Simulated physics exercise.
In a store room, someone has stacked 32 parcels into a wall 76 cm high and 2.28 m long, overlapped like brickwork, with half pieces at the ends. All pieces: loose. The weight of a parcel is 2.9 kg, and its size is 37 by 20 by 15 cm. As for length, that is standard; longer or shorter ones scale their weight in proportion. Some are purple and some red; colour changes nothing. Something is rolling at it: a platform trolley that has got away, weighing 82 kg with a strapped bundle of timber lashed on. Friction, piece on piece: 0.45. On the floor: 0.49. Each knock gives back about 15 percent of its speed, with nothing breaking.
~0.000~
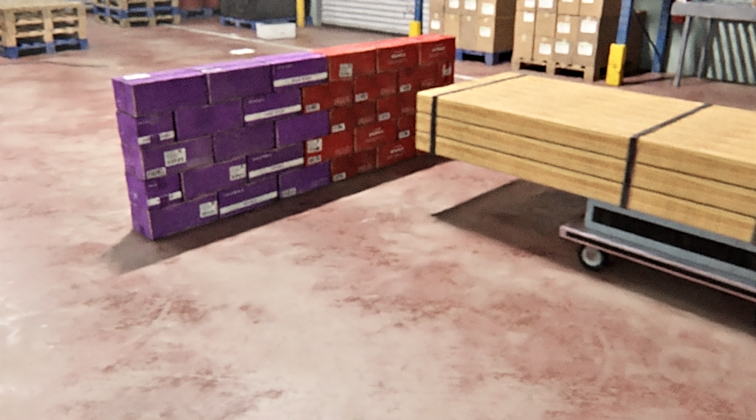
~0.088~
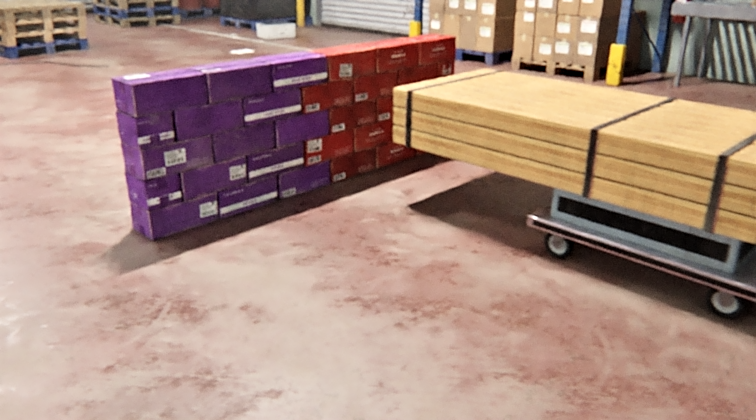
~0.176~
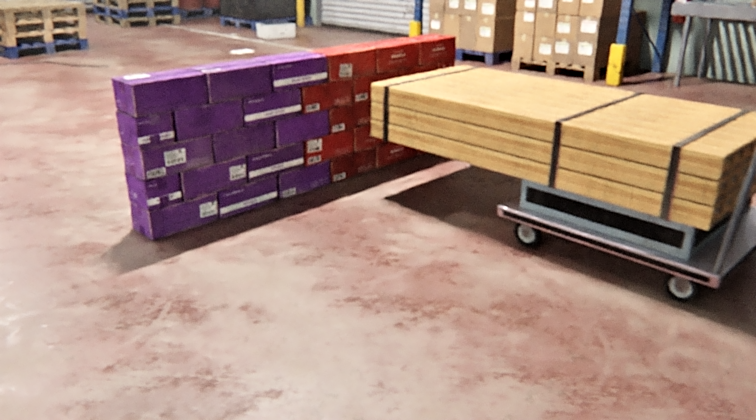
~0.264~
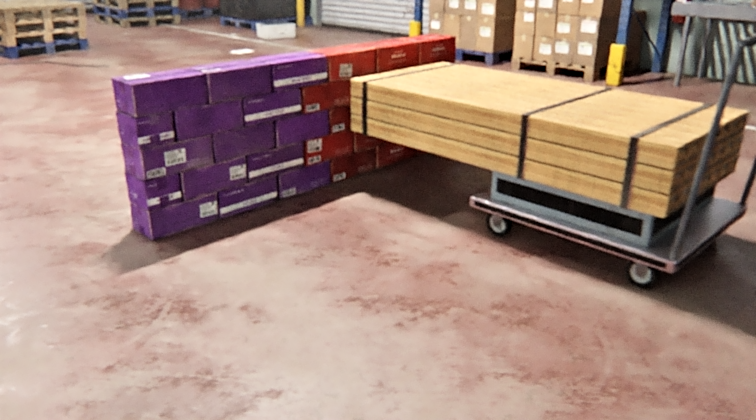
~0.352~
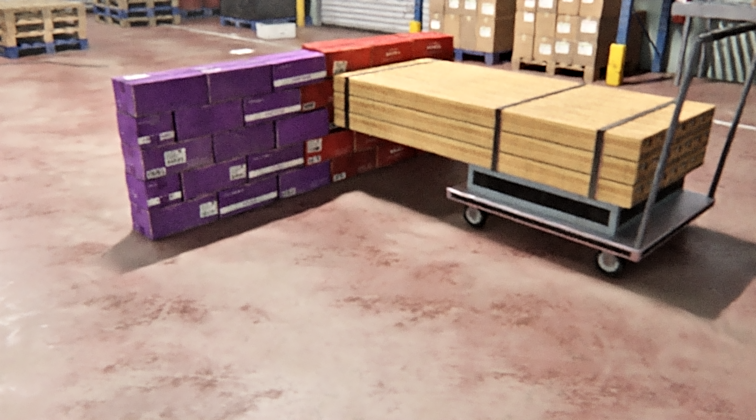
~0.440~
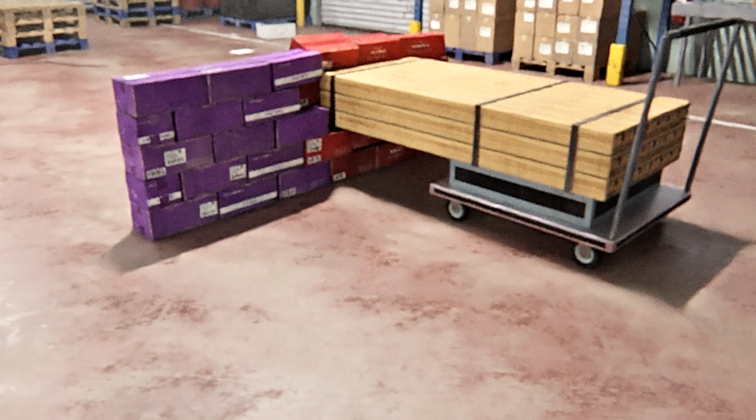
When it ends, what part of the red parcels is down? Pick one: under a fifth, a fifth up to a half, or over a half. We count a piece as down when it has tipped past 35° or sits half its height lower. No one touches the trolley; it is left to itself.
Over a half.
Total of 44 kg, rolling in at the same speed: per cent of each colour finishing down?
Down at the end: Purple 10 per cent, red 60 per cent.
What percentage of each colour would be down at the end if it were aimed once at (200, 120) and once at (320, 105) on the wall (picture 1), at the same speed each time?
For purple it's 60 then 50 per cent, for red 0 then 30 per cent.
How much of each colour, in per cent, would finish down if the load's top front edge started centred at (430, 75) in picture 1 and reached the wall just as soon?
You'd end up with purple at 10 per cent down and red at 60 per cent.
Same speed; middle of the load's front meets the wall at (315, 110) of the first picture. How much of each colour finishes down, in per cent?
That would leave purple at 50 % and red at 30 %.
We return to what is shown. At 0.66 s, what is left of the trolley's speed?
Its speed is around 1.2 m/s.
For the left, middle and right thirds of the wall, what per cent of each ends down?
Left 0 %, middle 50 %, right 70 %.
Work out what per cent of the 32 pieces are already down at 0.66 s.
35 per cent.
Around 0.66 s, load 43 cm past the wall's line, still rolling; 11 of the 17 red parcels down (11 of 32 in all colours); top red parcel tipped 35°, 12 cm lower.
Around 1.20 s, load 99 cm past the wall's line, still rolling; 11 of the 17 red parcels down (12 of 32 in all colours); top red parcel on its side.
Finally (3.4 s), load 1.16 m past the wall's line, stopped; 11 of the 17 red parcels down (12 of 32 in all colours); top red parcel on its side; top purple parcel unmoved. That is 65 per cent. Seen by the last camera, middles, top red parcel near (326, 96), top purple parcel near (230, 80).
